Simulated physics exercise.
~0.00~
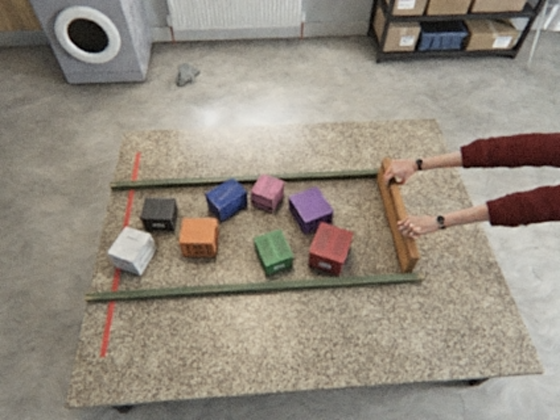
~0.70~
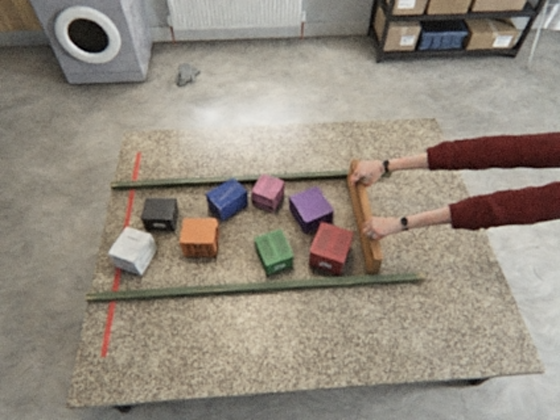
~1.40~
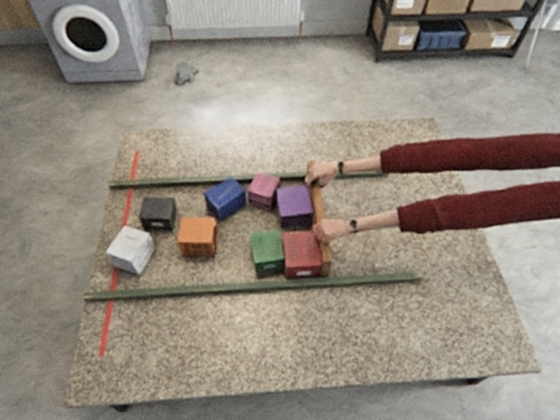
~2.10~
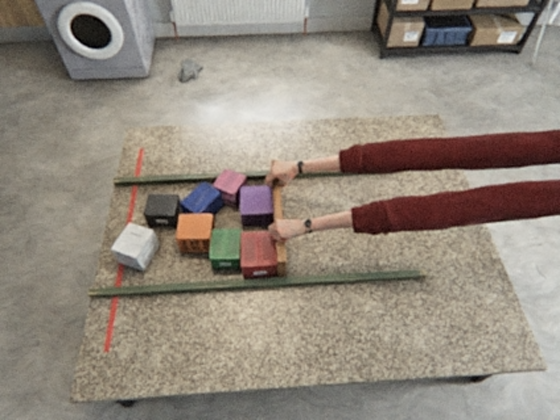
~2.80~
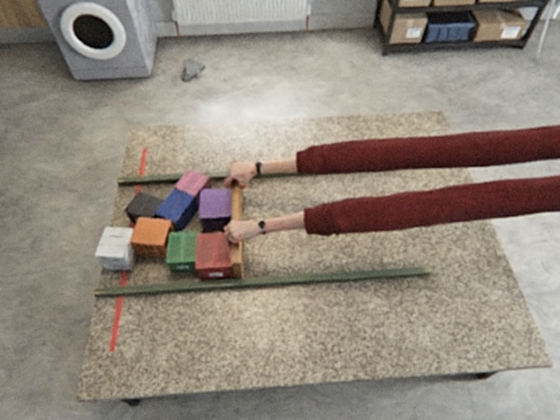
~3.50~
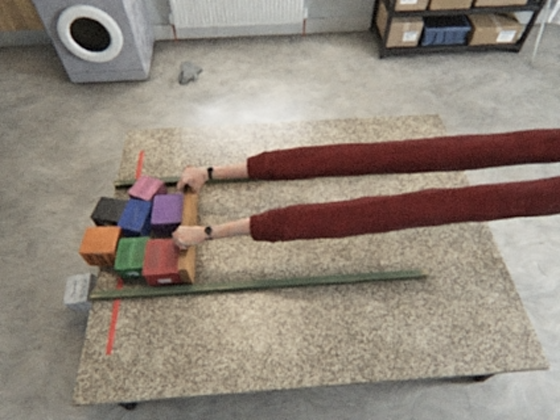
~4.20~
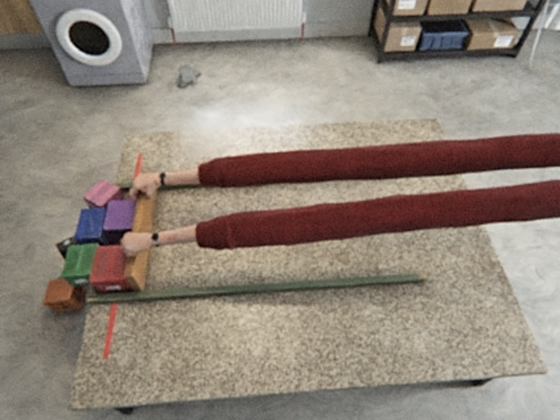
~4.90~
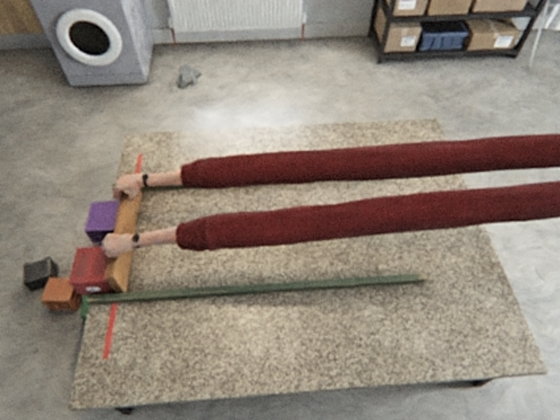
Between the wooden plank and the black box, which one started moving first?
The wooden plank started moving first. The black box stayed still until the plank had already pushed other boxes a good way to the left.
Two hands in dark red sleeves pushed a wooden plank left across a speckled deck, bunching up the colored boxes and shoving them toward the edge; the white one went over first, and finally only the purple and red ones remained on it.
